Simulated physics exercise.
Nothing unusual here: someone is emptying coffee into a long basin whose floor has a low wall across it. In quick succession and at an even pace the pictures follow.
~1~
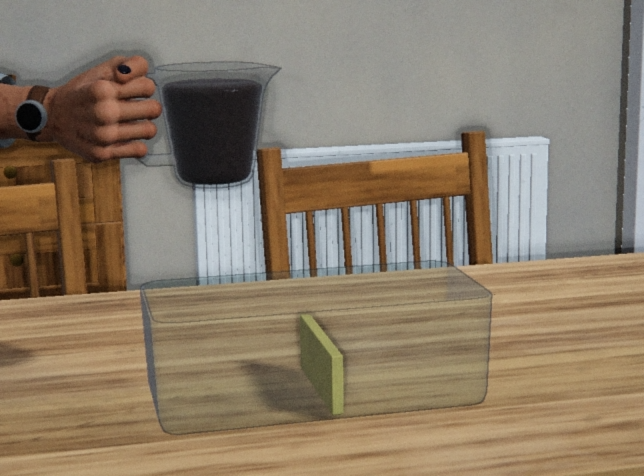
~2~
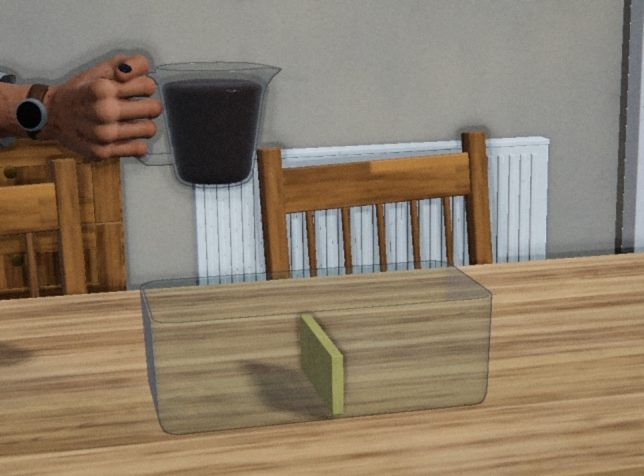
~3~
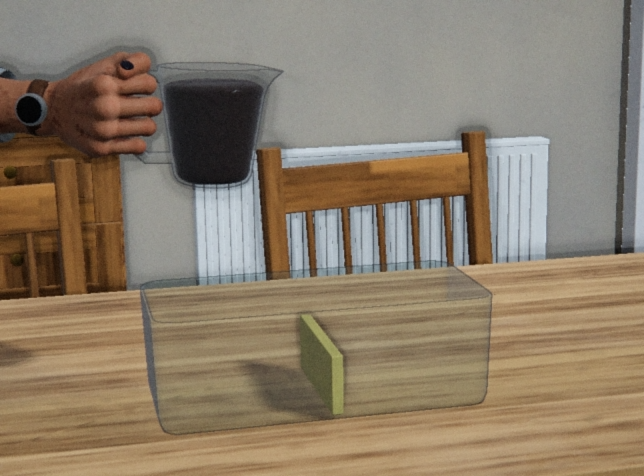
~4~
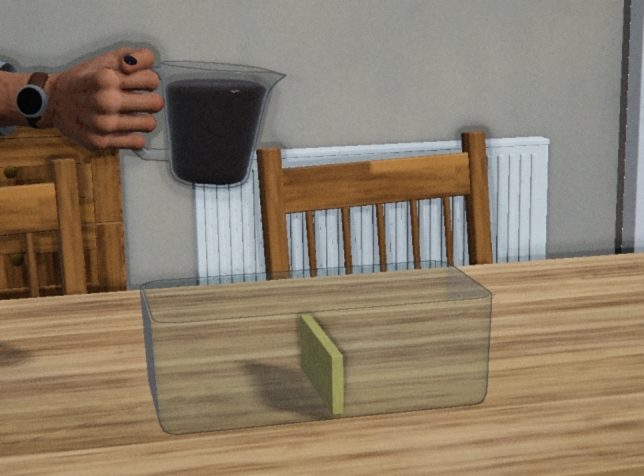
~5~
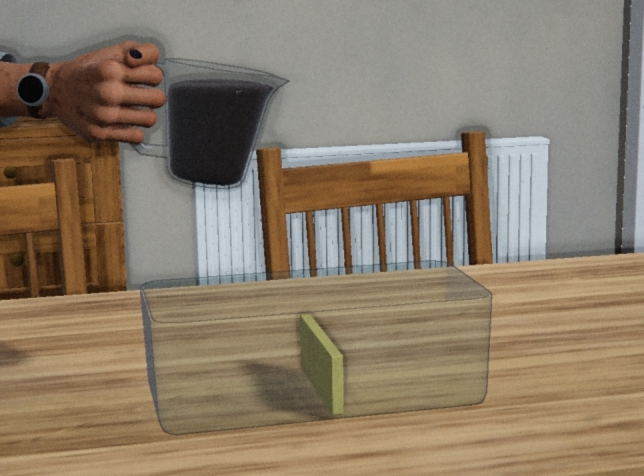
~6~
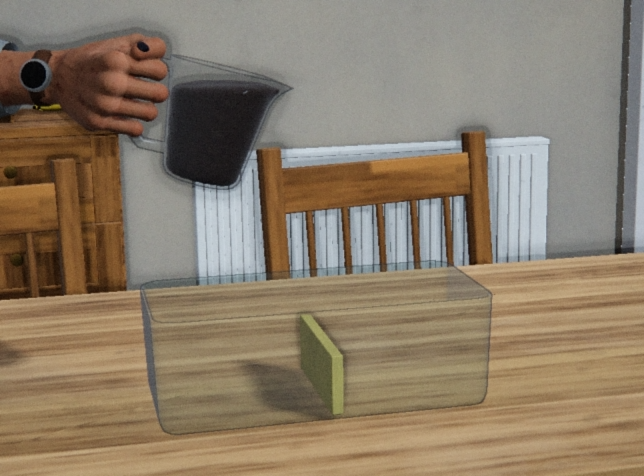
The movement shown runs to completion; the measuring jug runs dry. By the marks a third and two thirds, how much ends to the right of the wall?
Seems the share right of the wall goes past two thirds.
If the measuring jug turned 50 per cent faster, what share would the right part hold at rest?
Close to 80 out of every hundred.
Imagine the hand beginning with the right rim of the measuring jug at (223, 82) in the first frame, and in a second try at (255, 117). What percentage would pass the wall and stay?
The first gives 10 %, the second 35 %.
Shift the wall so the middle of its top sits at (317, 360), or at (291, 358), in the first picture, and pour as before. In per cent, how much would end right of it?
90 % then 90 %, approximately.
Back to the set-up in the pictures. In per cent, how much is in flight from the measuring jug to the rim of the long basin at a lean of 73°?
Something like 25 per cent of it.
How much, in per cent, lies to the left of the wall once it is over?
Close to 15 percent.
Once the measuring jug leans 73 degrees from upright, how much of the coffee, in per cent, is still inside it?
Roughly 65 %.
A moment on, the measuring jug is tipped part way and 66 per cent is still to pour, 0 is left of the wall and 10 right of it.
Next, the measuring jug is tipped right over and 10 per cent is still to pour, 1 is left of the wall and 70 right of it.
Then the measuring jug is tipped right over and 0 per cent is still to pour, 13 is left of the wall and 85 right of it.
Later the measuring jug is tipped right over and 0 per cent is still to pour, 13 is left of the wall and 85 right of it.
Finally, 13 per cent lies left of the wall, 85 right of it and 2 outside.
